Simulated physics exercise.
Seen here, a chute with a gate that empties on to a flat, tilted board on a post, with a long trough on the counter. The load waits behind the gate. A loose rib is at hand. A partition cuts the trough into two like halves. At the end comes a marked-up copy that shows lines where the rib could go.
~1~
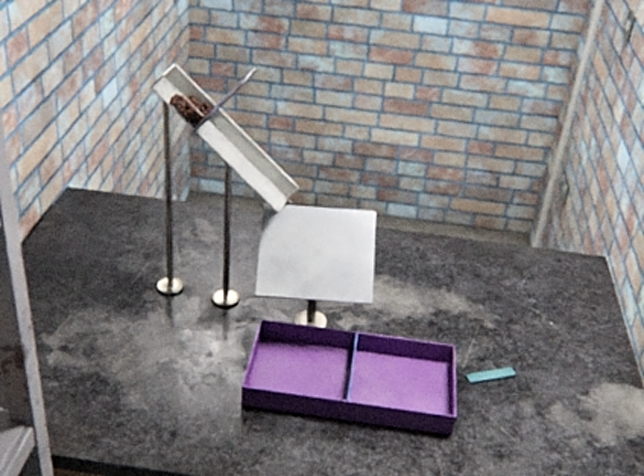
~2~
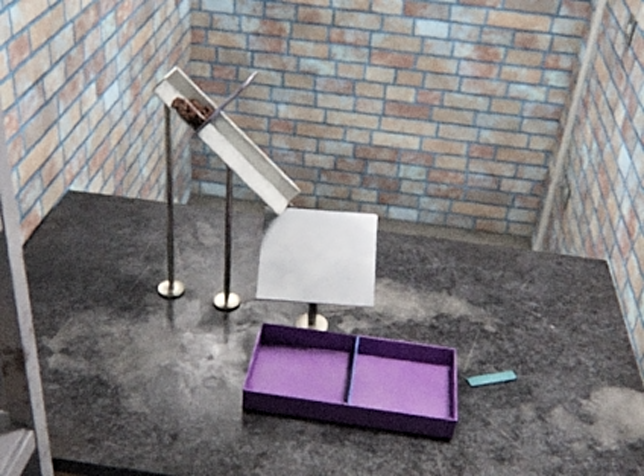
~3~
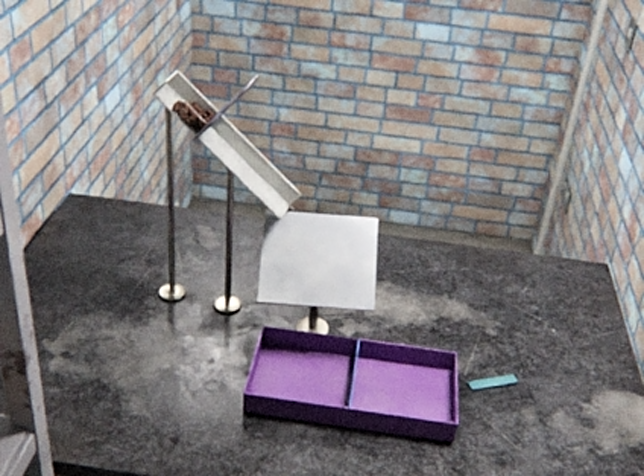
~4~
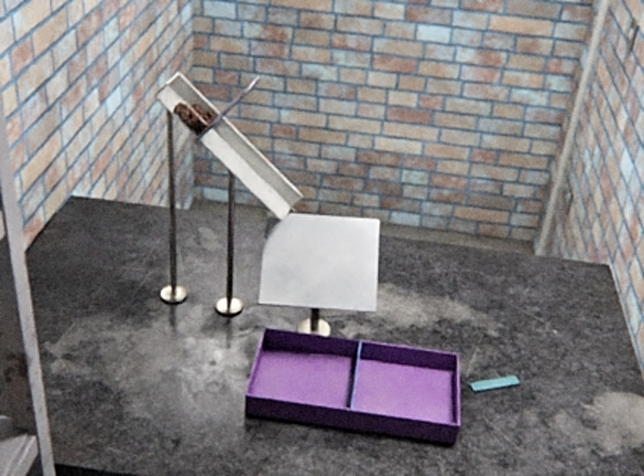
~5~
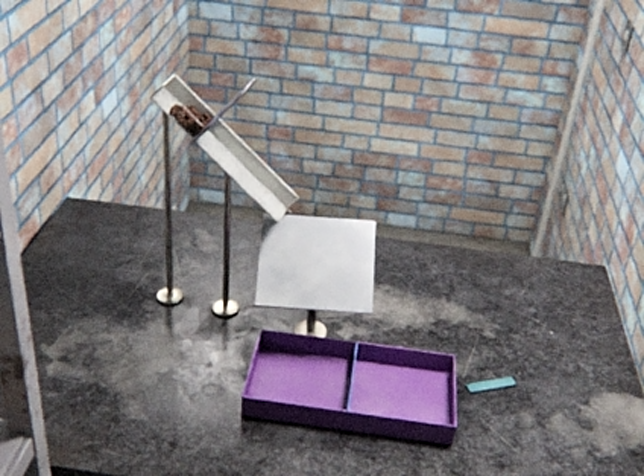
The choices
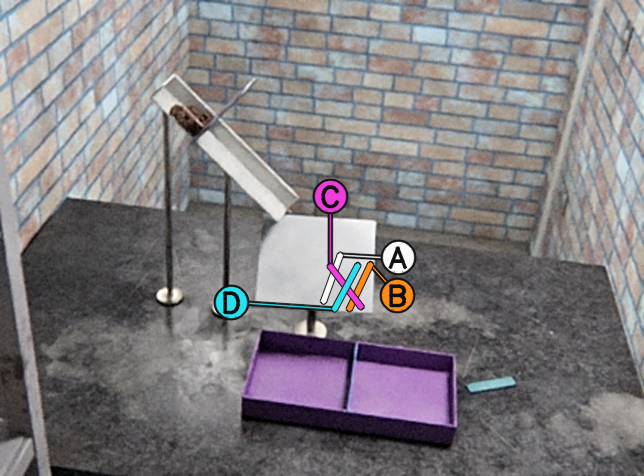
On a dark counter by brick walls, small brown pieces sit behind a chute's gate above a tilted board and purple tray, nothing moving but slight camera shake.
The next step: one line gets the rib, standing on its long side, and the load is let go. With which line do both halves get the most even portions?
Best: C.
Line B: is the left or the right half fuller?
More lands on the left.
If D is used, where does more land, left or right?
The left half.
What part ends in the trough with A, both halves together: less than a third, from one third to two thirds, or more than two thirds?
It is more than two thirds.
On the marked copy, line A from (340, 255) to (323, 301); line B from (370, 264) to (349, 308); line C from (330, 266) to (361, 306); line D from (357, 265) to (334, 309).
For line A, of what is caught, nearly all in the left half, a small part in the right.
For line B, of what is caught, nearly all in the left half, a small part in the right.
For line C, of what is caught, about half in the left half, about half in the right.
For line D, of what is caught, nearly all in the left half, a stray few in the right.
